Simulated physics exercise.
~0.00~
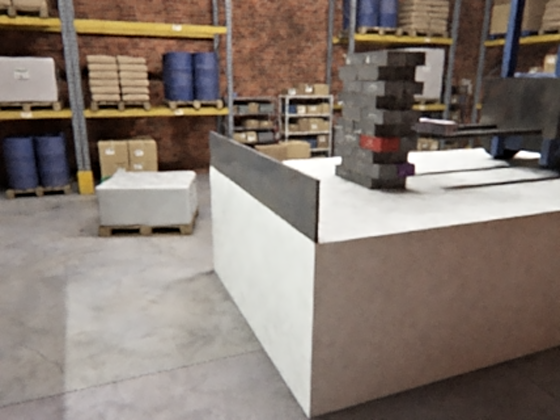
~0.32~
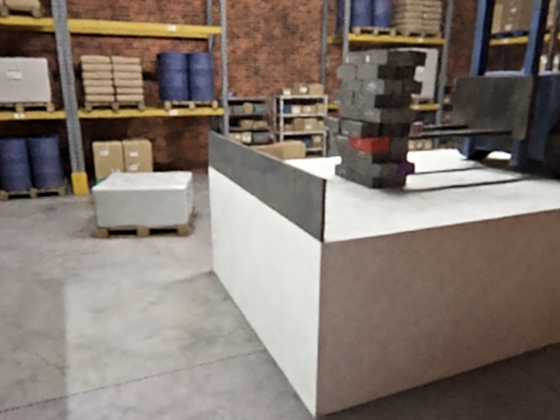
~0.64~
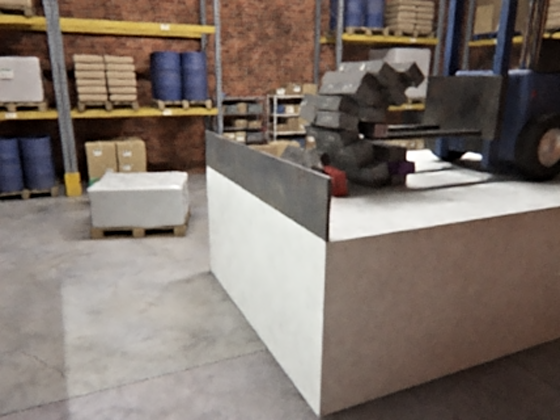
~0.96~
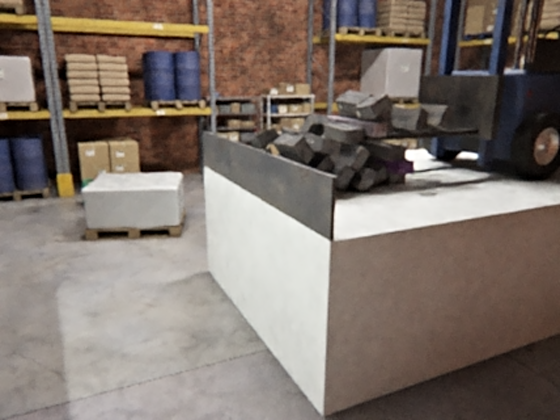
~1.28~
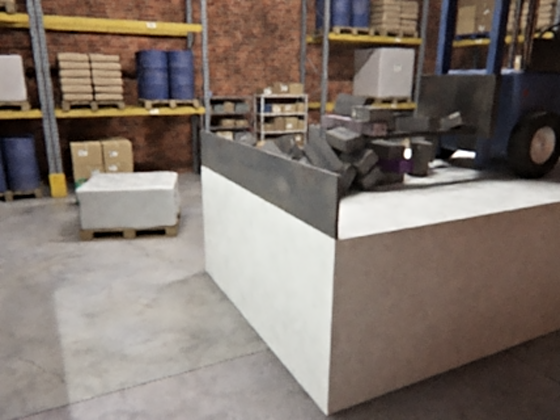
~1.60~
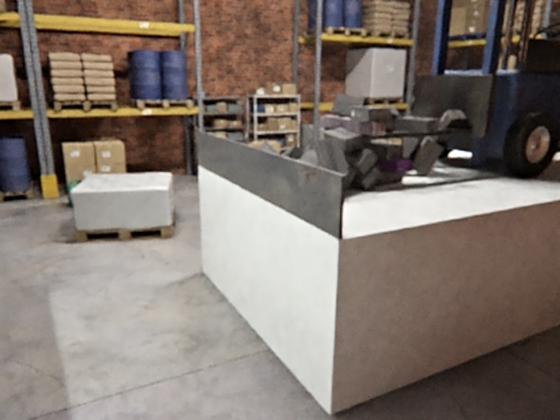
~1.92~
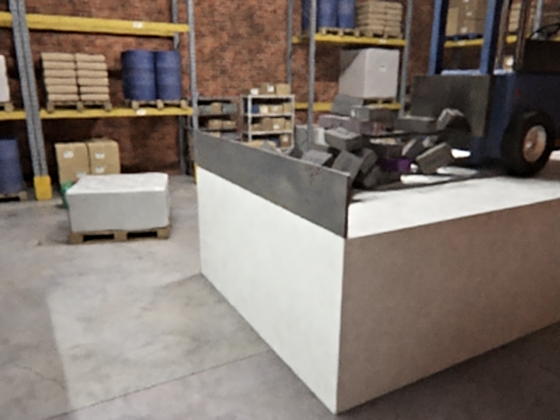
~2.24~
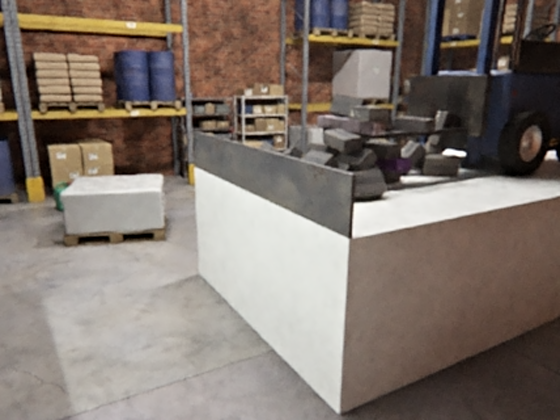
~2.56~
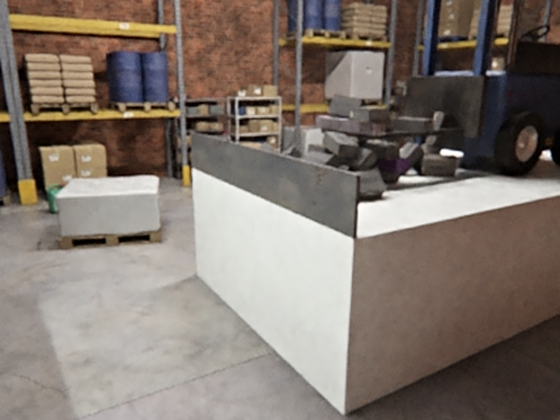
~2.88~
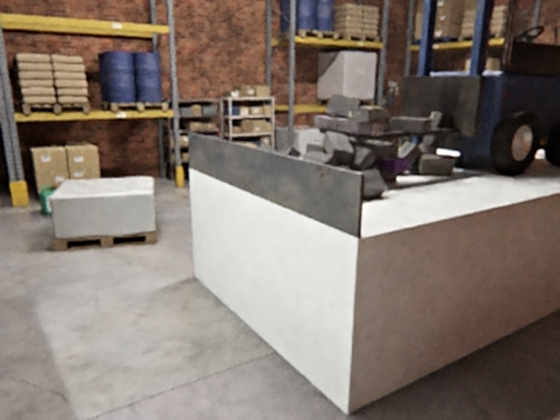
The clip shows a lift truck on a raised white platform in a warehouse pushing a dark beam leftward into a stack of dark boxes, one of them red, which topples toward the edge board and ends as a jumbled heap behind it, with none seen falling off.
